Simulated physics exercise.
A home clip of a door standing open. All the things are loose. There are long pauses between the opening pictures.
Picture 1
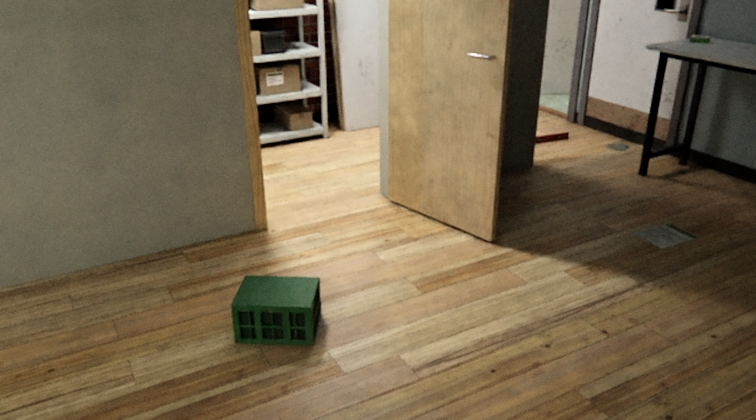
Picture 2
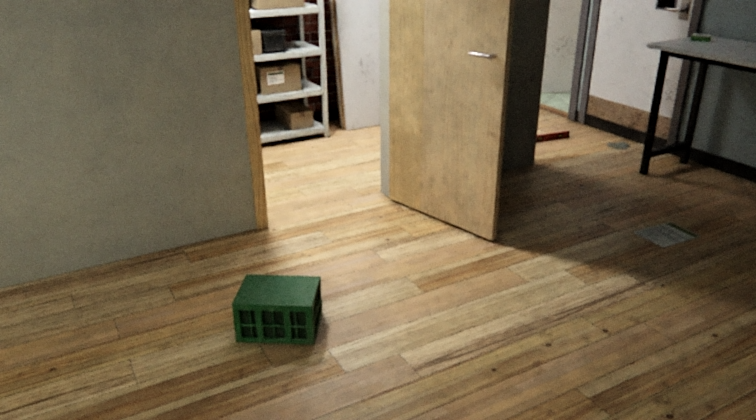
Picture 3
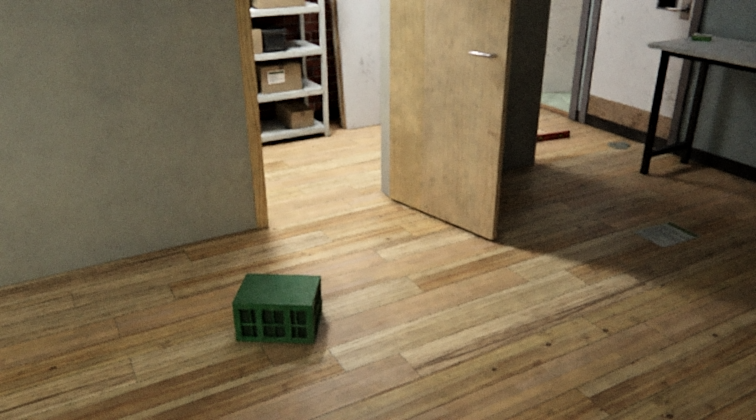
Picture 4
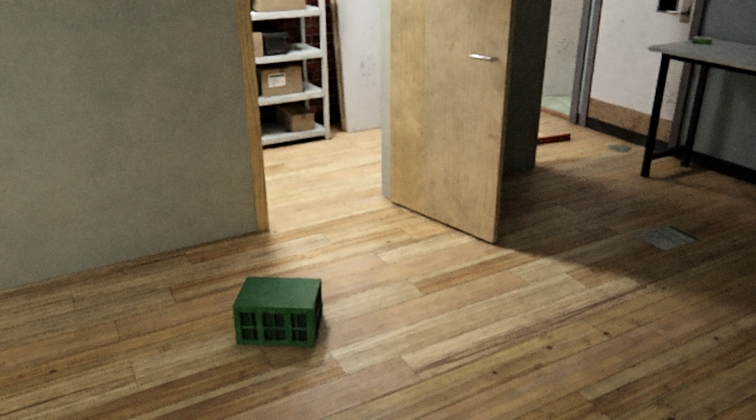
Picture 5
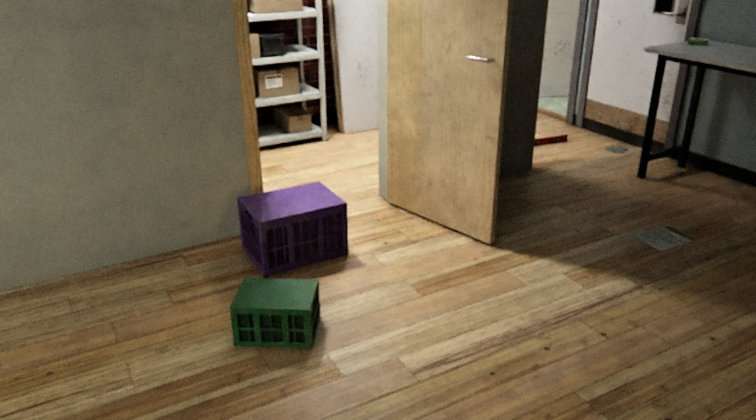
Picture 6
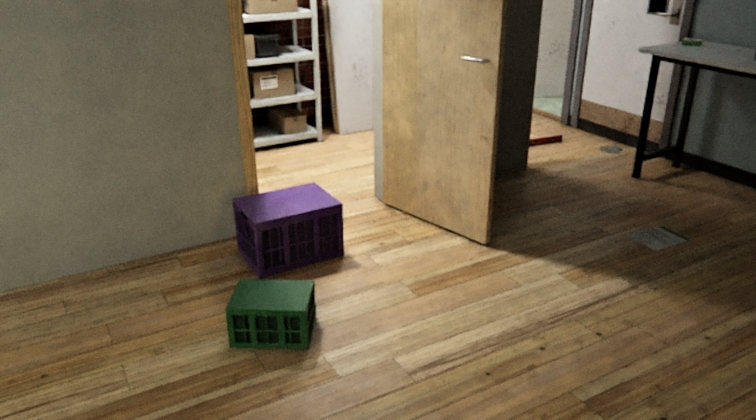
The footage shows a wide-open door standing still and a green crate resting on a wooden floor. A larger purple chest then appears behind the crate near the doorway, and the view shifts slightly while everything else stays in place.
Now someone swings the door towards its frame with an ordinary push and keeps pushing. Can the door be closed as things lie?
It is blocked.
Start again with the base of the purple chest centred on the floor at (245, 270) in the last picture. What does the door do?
Then it closes.
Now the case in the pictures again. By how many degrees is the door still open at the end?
About 40°.
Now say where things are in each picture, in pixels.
The first picture shows door wide open and still; green crate (278, 309).
The second picture shows door wide open and still; green crate (279, 308).
The third picture shows door wide open and still; green crate (279, 308).
The fourth picture shows door wide open and still; green crate (280, 311).
The fifth picture shows door wide open and still; green crate (277, 312).
The sixth picture shows door wide open and still; purple chest (289, 227); green crate (273, 313).
Then, 0.90 s past the last view, door 82° open.
Then, 1.50 s past the last view, door 58° open.
Finally, door 41° open; both still in place. Final places as the last picture's camera would see them, purple chest near (283, 227).
